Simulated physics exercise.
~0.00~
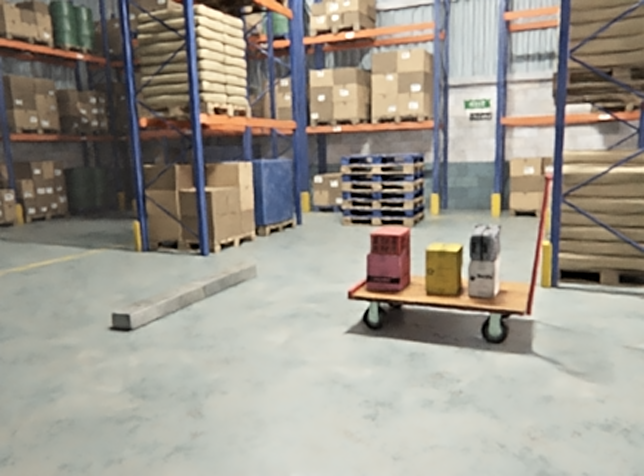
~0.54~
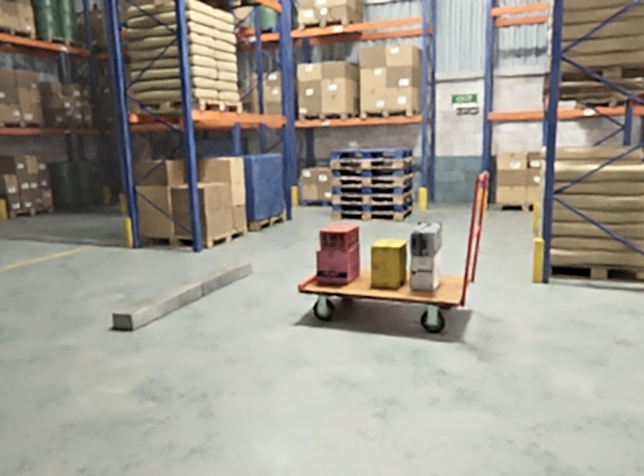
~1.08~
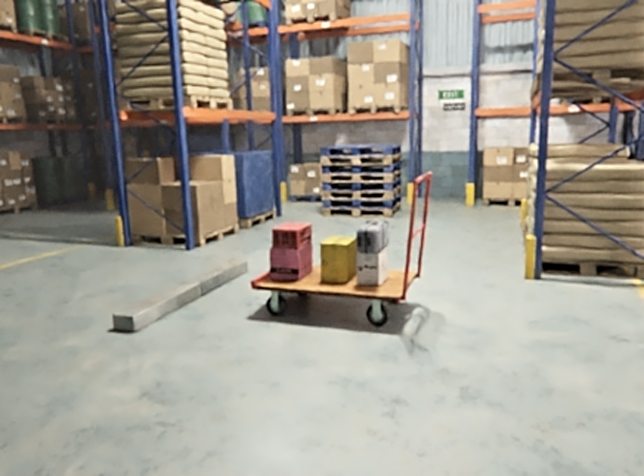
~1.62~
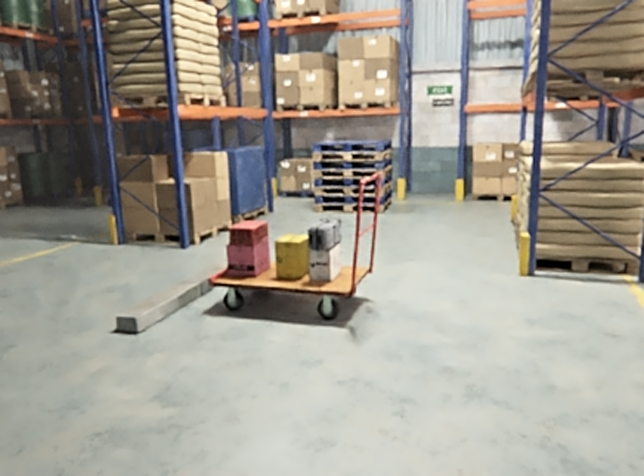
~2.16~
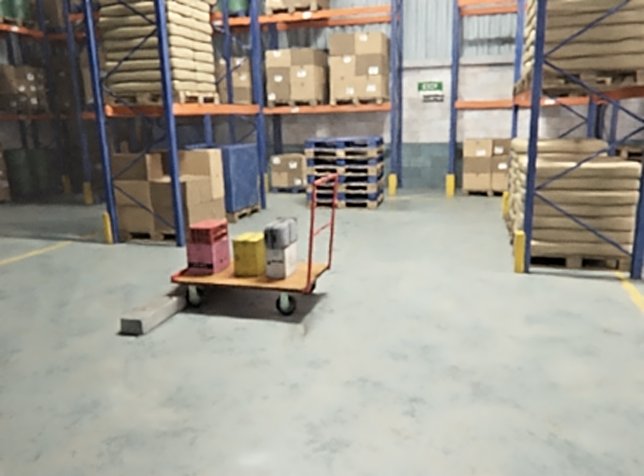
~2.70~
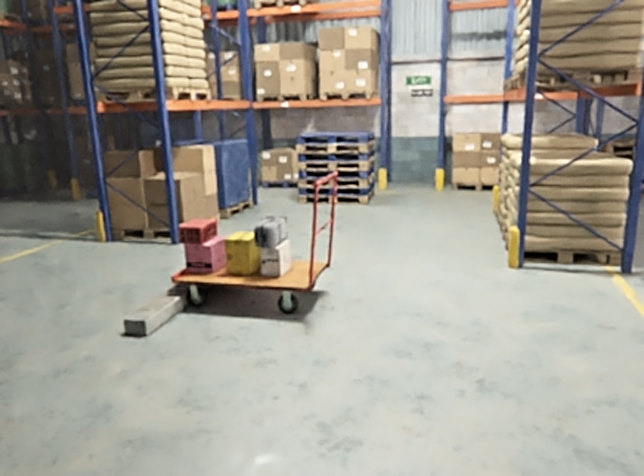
In a warehouse, a loaded flatbed trolley rolls left and stops at a kerb, keeping its load.
